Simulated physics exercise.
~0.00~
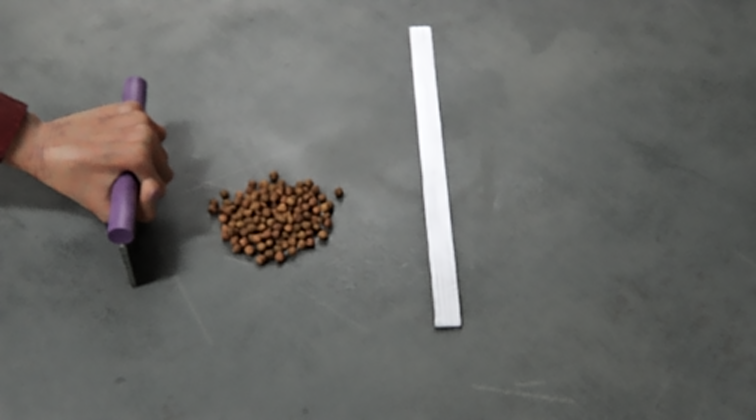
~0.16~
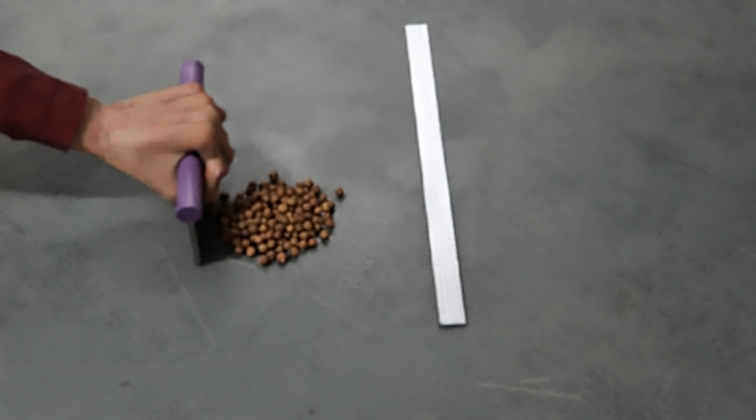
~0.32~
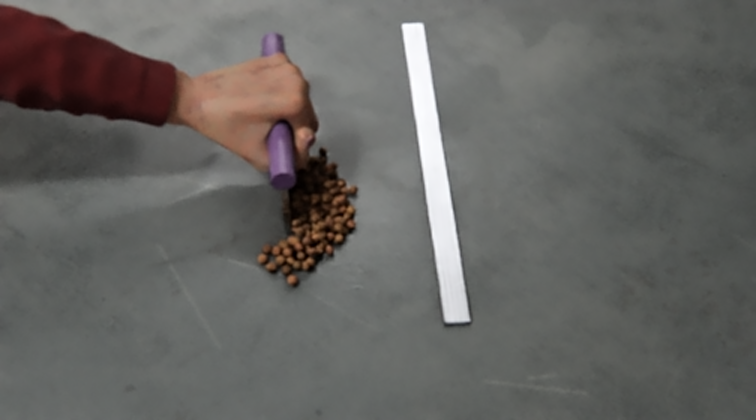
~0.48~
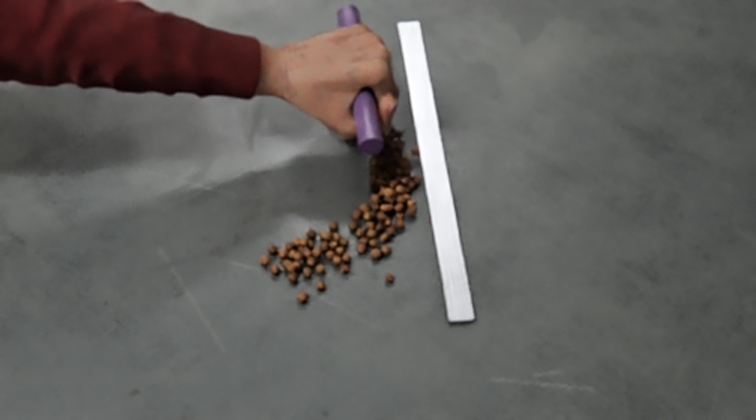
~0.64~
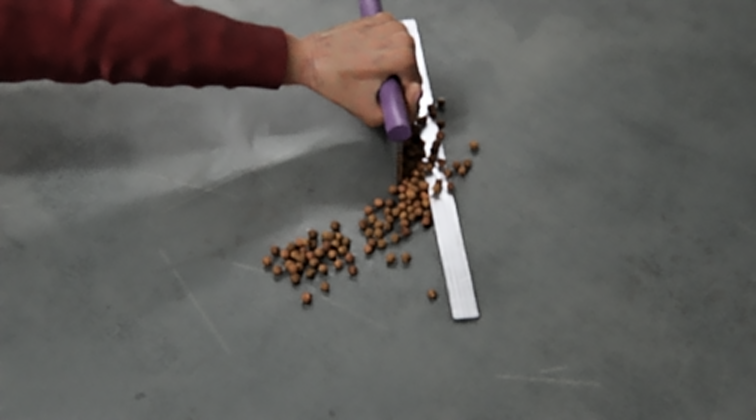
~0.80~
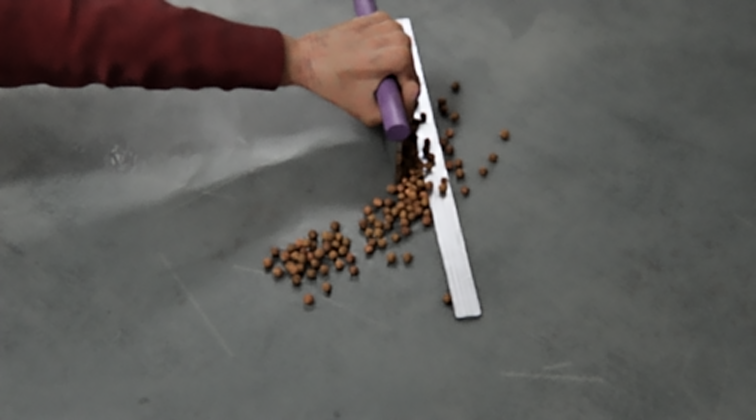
On a grey surface, a hand pushes a purple-handled scraper rightward through a heap of small brown cereal balls, spreading them into a trail toward a fixed white strip, and stops there, with some balls on or just beyond the strip and most left short of it.
